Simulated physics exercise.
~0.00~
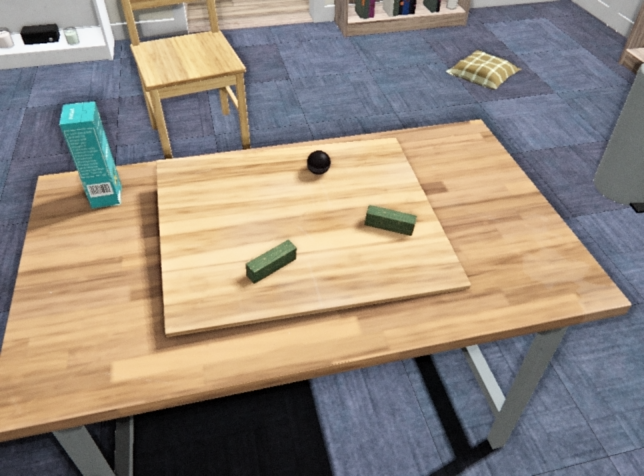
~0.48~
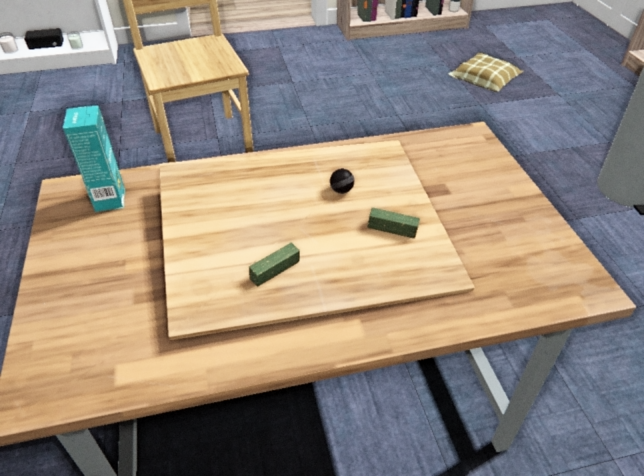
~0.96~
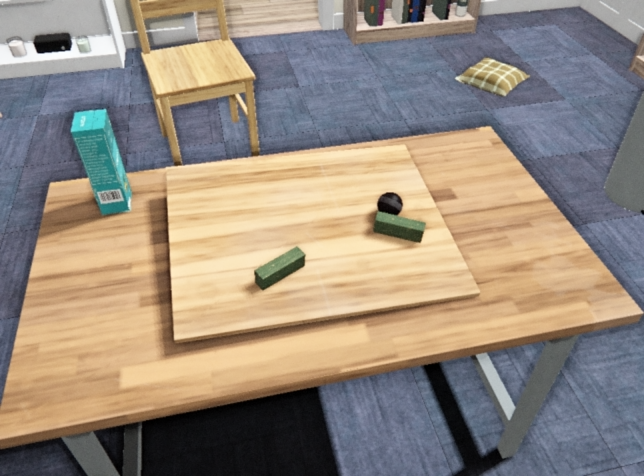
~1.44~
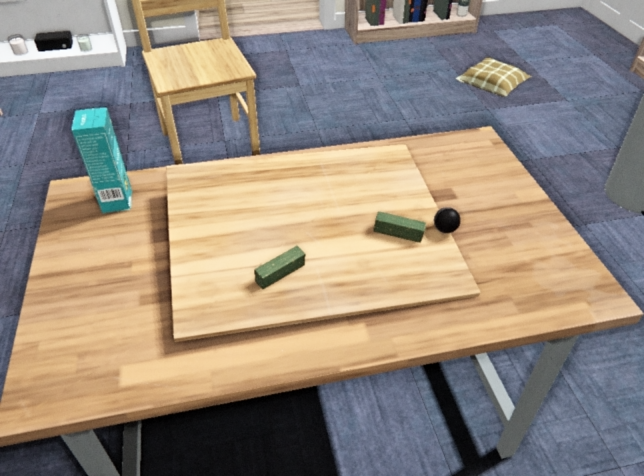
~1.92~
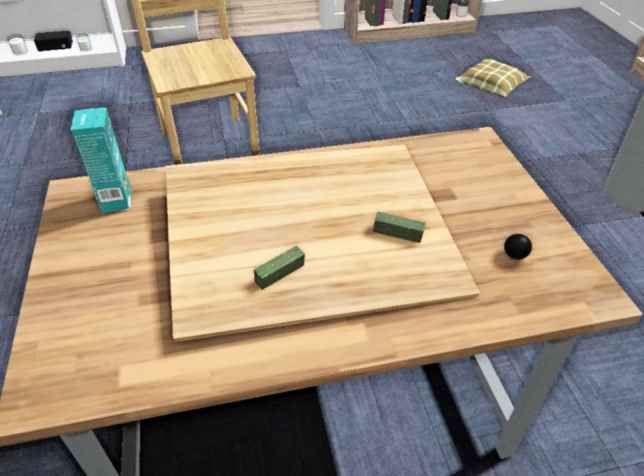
A small black ball rolls to the right and toward the viewer across a pale wooden board, which lies on a wooden table with two green blocks on top and a tall turquoise carton standing to its left. The ball passes just behind the right-hand block and continues toward the board's right side. It then goes over the right edge onto the tabletop. From there it moves farther right and slightly nearer. At the end, the ball is on the table to the right of the board, while the blocks and carton remain in place.
